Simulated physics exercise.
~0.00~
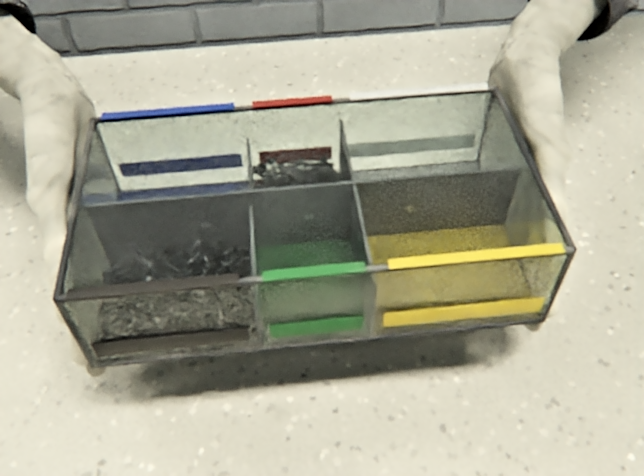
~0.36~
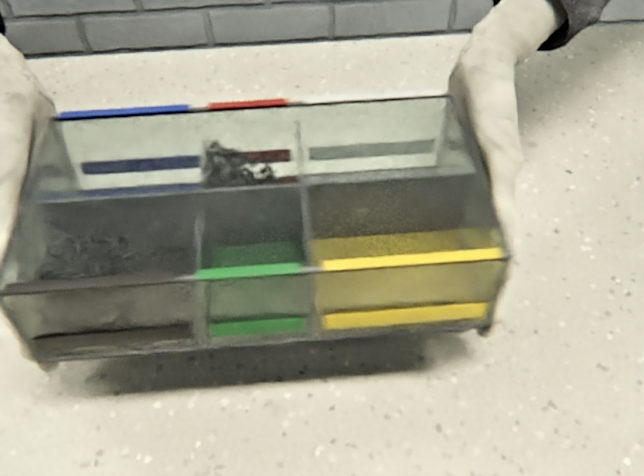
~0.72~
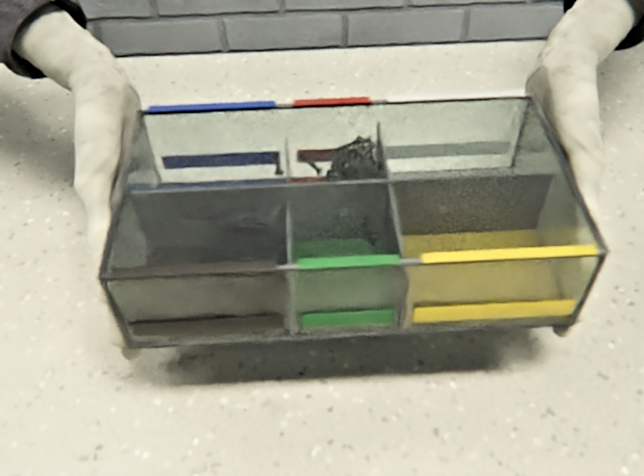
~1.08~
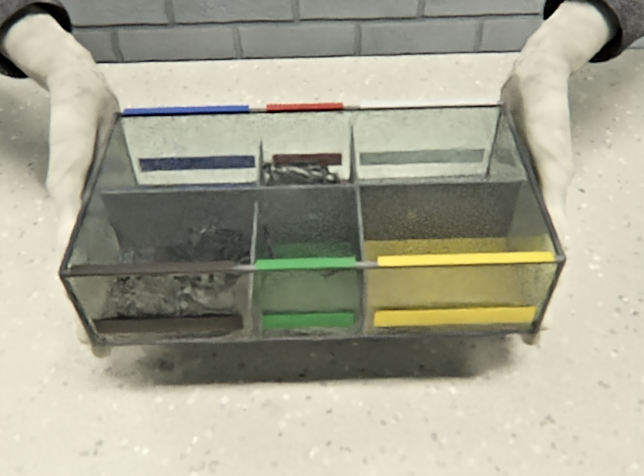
A clear lidded box of dark screws is held at both ends by two pale hands above a speckled, light tabletop, seen from the front and above, with a grey brick wall behind. Its compartments carry blue, red and white strips at the back and black, green and yellow ones in front. The screws lie in the front left black section and the middle red one. The hands shift the box left, then right, the pieces jumbling inside, then back left. It ends level, with screws in the black and red sections only.
